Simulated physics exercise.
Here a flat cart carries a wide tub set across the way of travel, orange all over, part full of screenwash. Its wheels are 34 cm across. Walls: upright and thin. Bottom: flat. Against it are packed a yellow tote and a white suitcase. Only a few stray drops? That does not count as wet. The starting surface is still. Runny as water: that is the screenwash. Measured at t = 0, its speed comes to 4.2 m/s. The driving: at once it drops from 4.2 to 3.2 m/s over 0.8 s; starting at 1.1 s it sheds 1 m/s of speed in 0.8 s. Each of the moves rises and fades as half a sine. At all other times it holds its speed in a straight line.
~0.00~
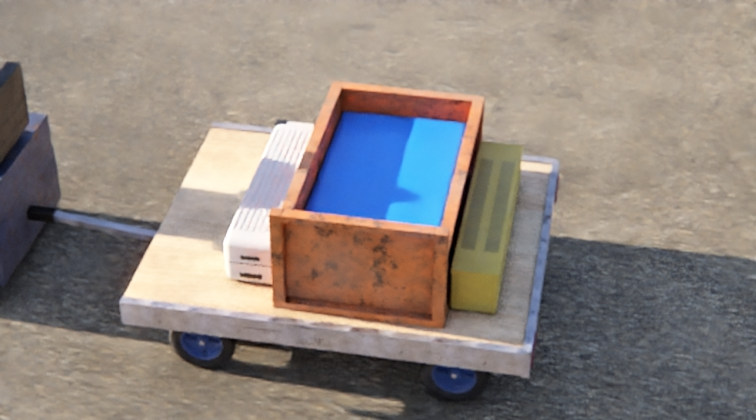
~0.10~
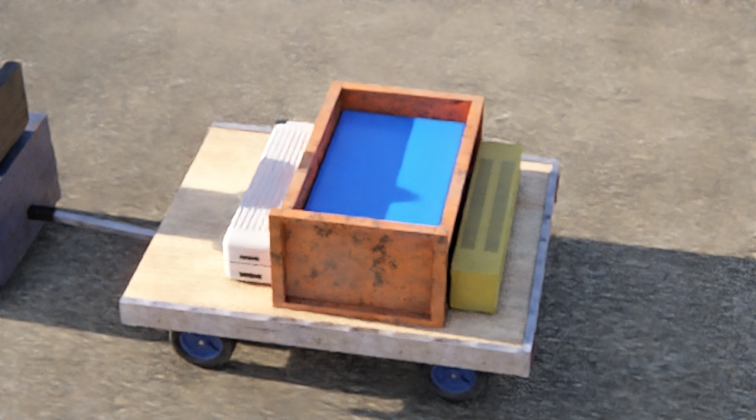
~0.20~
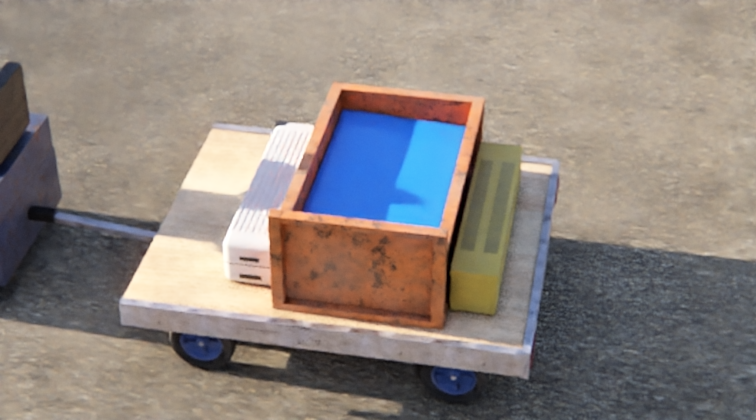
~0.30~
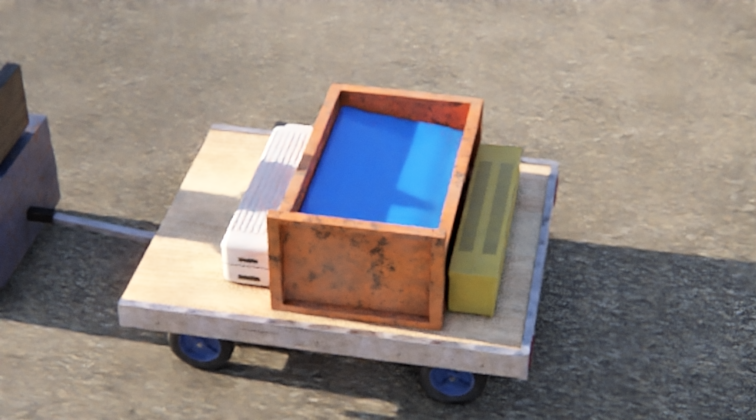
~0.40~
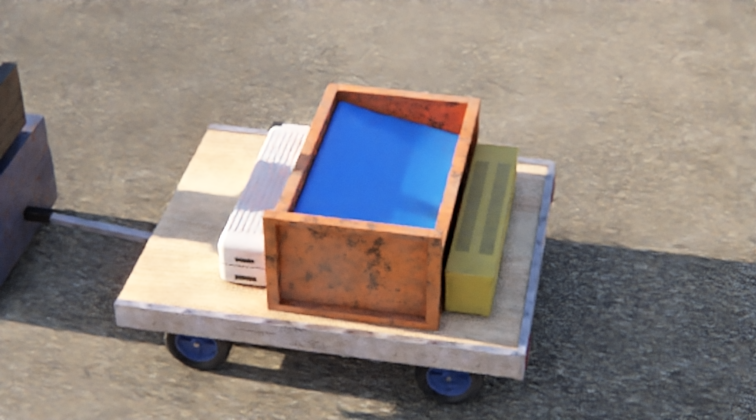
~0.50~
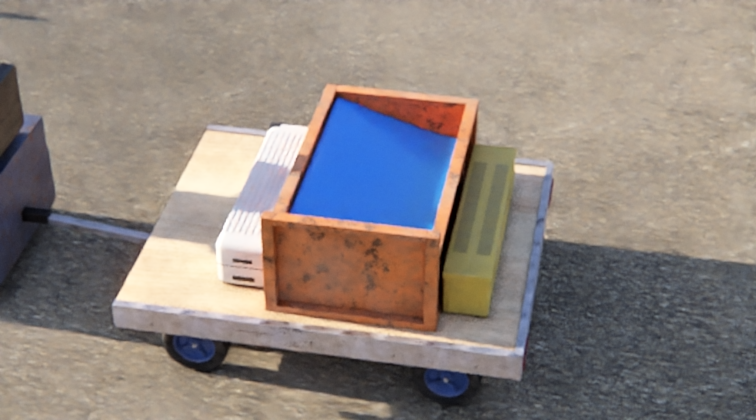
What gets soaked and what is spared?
The yellow tote is spared; the white suitcase is hit.
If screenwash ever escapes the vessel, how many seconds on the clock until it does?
At about 1.9 s.
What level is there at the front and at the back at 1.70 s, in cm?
Some 46 cm in front and some 14 cm behind.
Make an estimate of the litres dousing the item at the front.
About 8 litres.
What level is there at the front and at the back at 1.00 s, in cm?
Front reads 24 centimetres, back reads 32 centimetres.
After 1.00 s front 24 cm, middle 27 cm, back 32 cm above the floor; no loss so far.
After 1.70 s front 45 cm, middle 22 cm, back 14 cm above the floor; no loss so far.
After 2.40 s front 16 cm, middle 26 cm, back 39 cm above the floor; the loss stands at 4 per cent, over the front.
After 4.89 s the loss stands at 4 per cent, over the front; the yellow tote has caught a few drops and the white suitcase 8 litres.
